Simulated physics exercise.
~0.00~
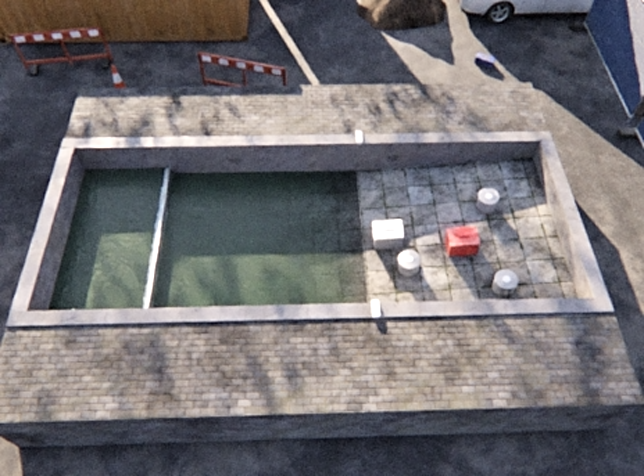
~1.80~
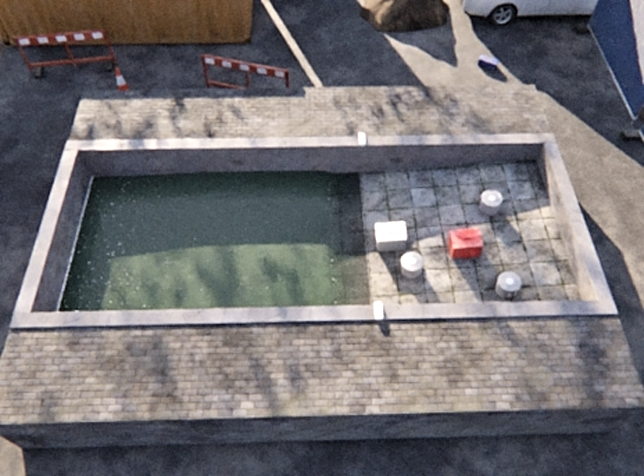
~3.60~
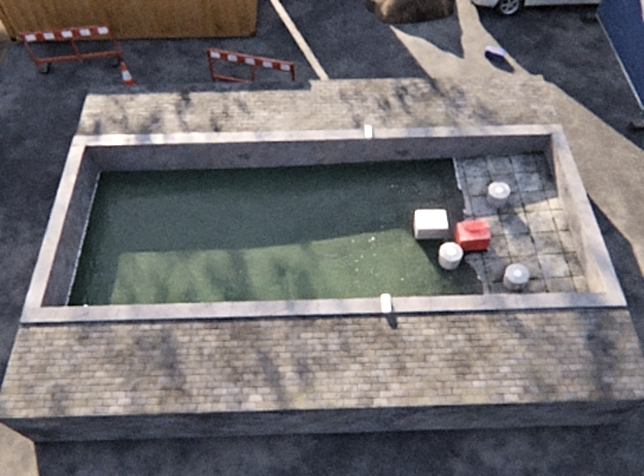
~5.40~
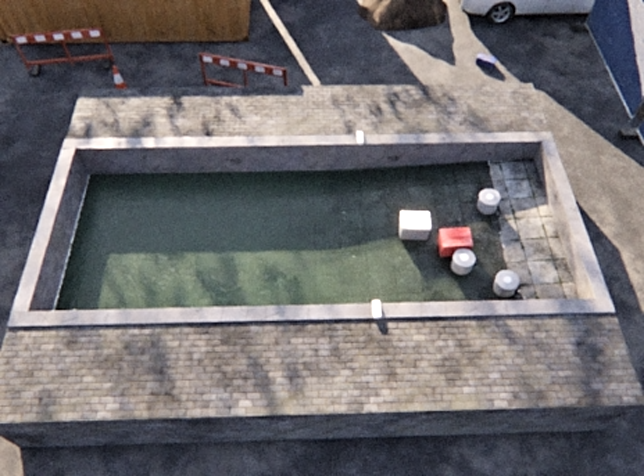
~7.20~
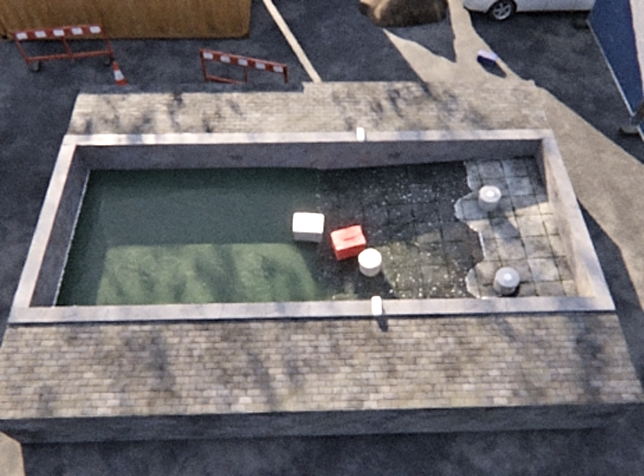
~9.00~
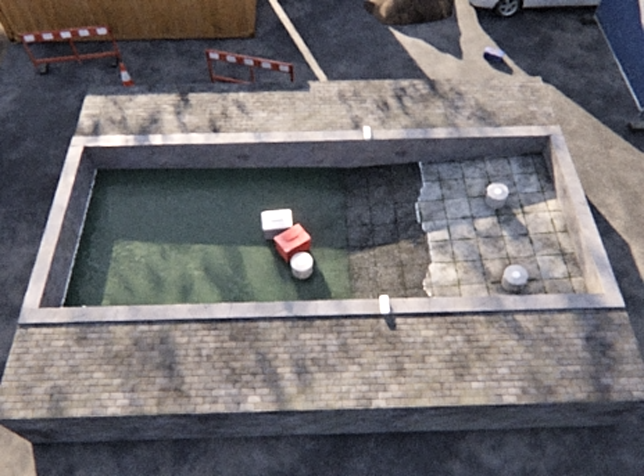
Green water surging up a paved ramp in a walled basin, then draining back and carrying a red chest and two white objects left.
